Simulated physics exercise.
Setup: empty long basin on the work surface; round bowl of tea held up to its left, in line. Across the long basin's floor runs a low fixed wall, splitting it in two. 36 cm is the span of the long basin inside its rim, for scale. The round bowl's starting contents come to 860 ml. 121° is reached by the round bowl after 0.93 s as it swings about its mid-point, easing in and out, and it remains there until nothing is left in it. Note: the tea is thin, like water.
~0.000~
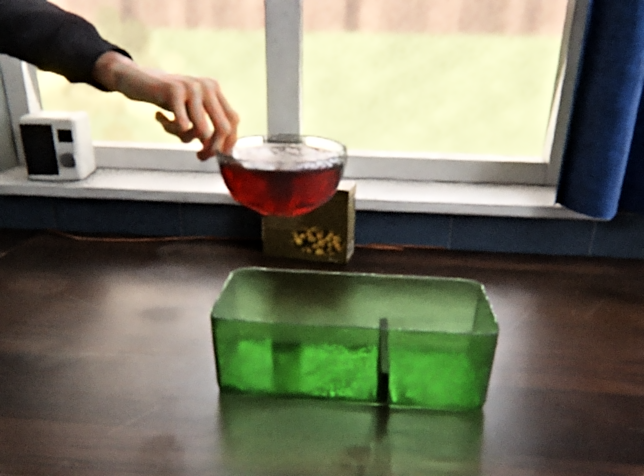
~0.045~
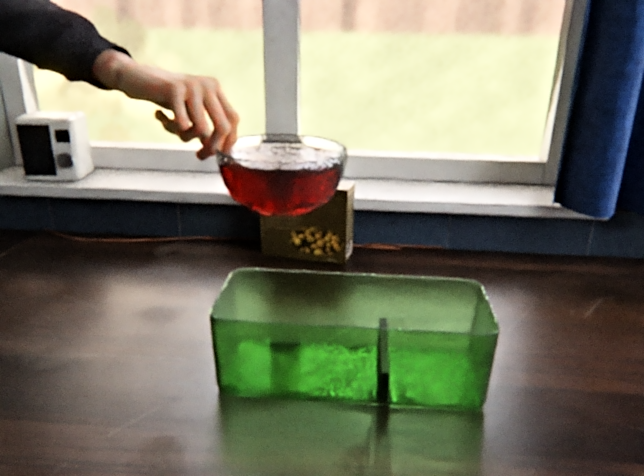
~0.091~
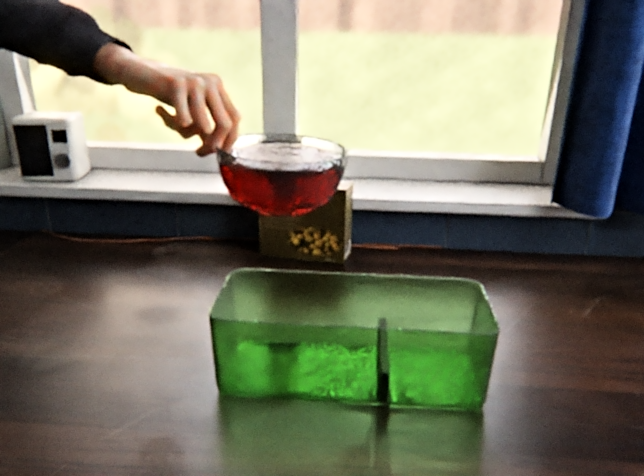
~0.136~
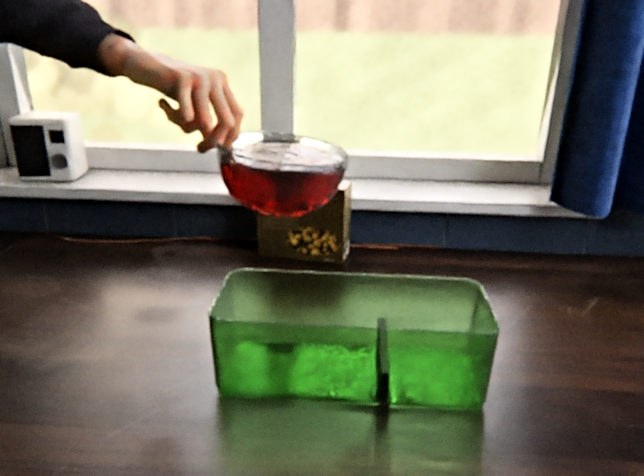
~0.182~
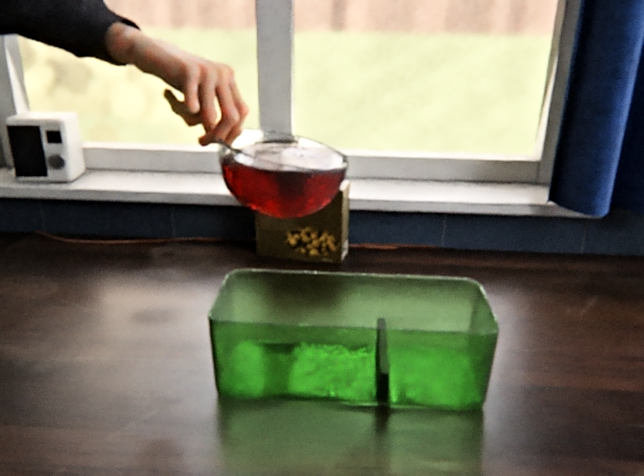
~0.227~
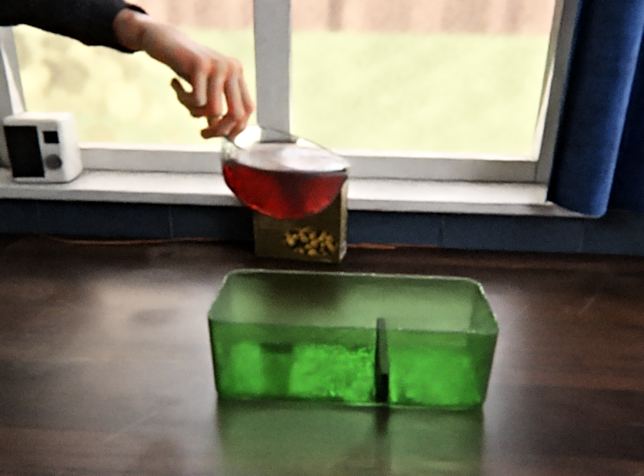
A hand reaching in from the upper left holds a clear round bowl of red tea above a dark wooden table, seen from slightly above, facing a bright window. Below sits a long green basin split by a dark upright wall, with a white device, a small box and a blue curtain behind. The hand lifts the bowl's left side, tilting it gradually rightward, while the view stays nearly still.
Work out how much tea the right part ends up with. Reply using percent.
I would put it at 50 per cent.
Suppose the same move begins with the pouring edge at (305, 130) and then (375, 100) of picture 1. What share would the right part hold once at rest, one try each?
15 and 70 %.
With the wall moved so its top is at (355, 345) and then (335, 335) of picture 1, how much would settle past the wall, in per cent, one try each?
80 then 90 %.
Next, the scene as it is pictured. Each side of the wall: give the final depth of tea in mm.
The left ends up at roughly 14 mm, with the right at roughly 26 mm.
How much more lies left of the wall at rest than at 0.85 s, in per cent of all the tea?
Roughly 4 in a hundred.
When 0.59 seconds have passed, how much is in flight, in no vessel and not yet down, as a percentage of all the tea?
Estimate: Some 46 % of the total.
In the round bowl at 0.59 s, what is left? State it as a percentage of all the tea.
24 %.
By 0.59 s the tilt is 85° and 25 per cent is still to pour, 4 is left of the wall and 26 right of it.
By 0.85 s the tilt is 119° and 0 per cent is still to pour, 44 is left of the wall and 50 right of it.
By 1.13 s the tilt is 121° and 0 per cent is still to pour, 47 is left of the wall and 51 right of it.
By 1.43 s the tilt is 121° and 0 per cent is still to pour, 47 is left of the wall and 50 right of it.
At rest 47 per cent lies left of the wall, 50 right of it and 2 outside.
